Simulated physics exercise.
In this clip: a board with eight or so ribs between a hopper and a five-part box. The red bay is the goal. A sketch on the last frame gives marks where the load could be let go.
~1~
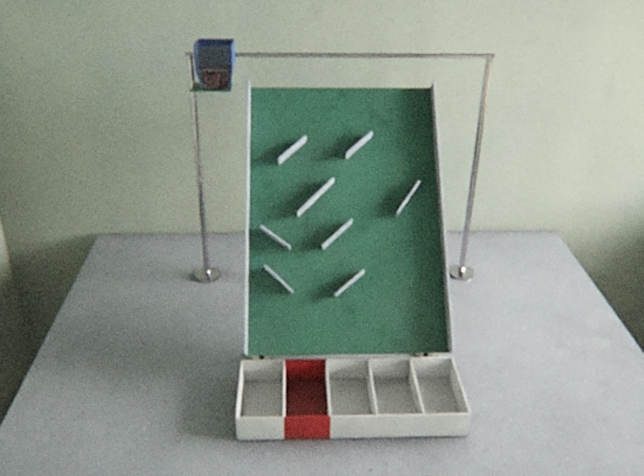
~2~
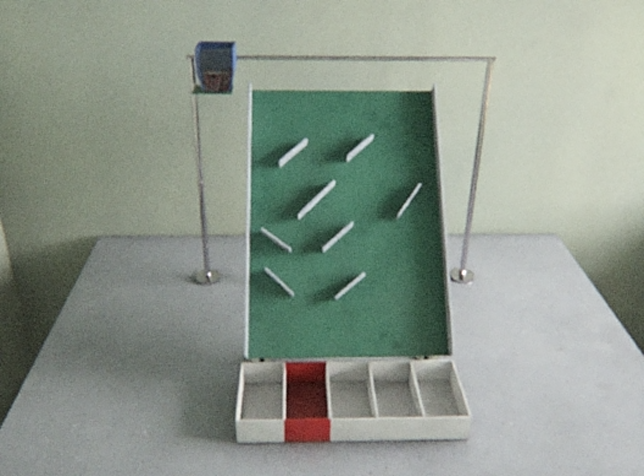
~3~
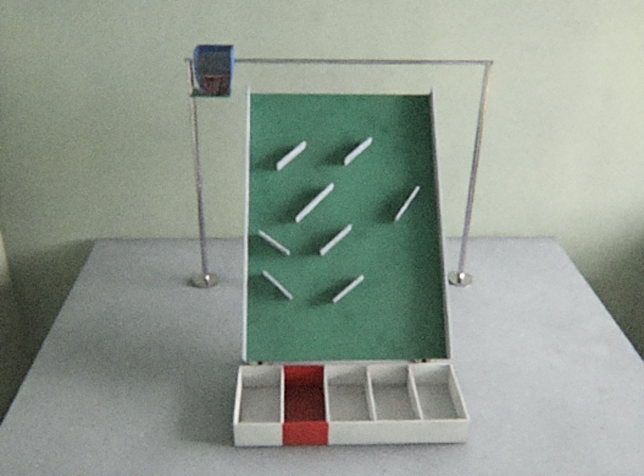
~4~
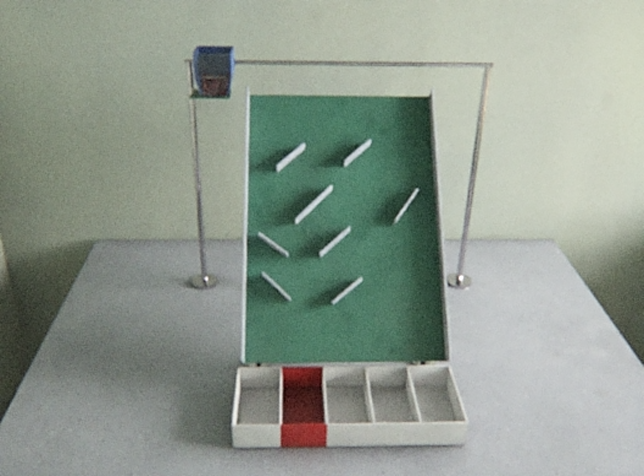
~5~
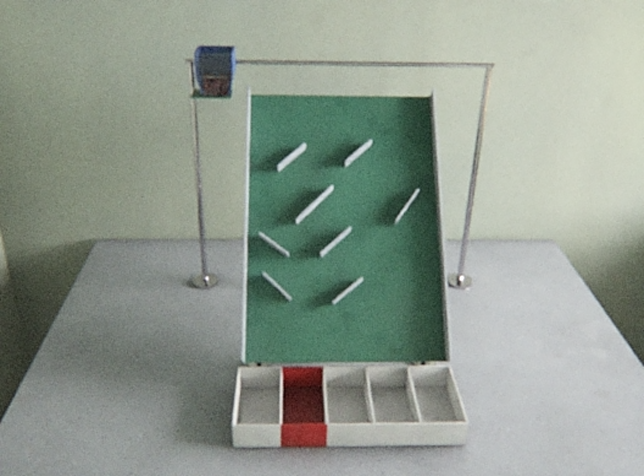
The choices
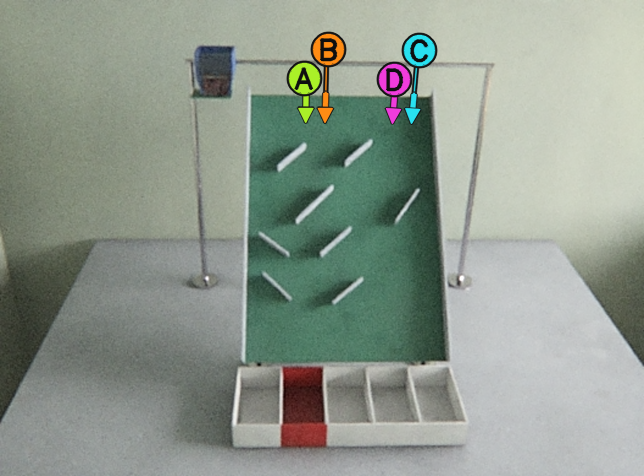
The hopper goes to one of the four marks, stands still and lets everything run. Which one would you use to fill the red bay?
It is B.
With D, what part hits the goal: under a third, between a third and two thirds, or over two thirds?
Under a third.
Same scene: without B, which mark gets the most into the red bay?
Mark A.
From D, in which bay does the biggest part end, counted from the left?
The fourth from the left.
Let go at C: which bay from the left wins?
The fifth from the left.
On the marked copy, mark A meets the board at (305, 117); mark B meets the board at (325, 117); mark C meets the board at (411, 118); mark D meets the board at (392, 118).
If A is chosen, about a third in the red bay, about a third in other bays, about a quarter held on the board.
If B is chosen, about half in the red bay, about a quarter in other bays, about a quarter held on the board.
If C is chosen, a small part in the red bay, most in other bays, a small part outside the box.
If D is chosen, a small part in the red bay, most in other bays.
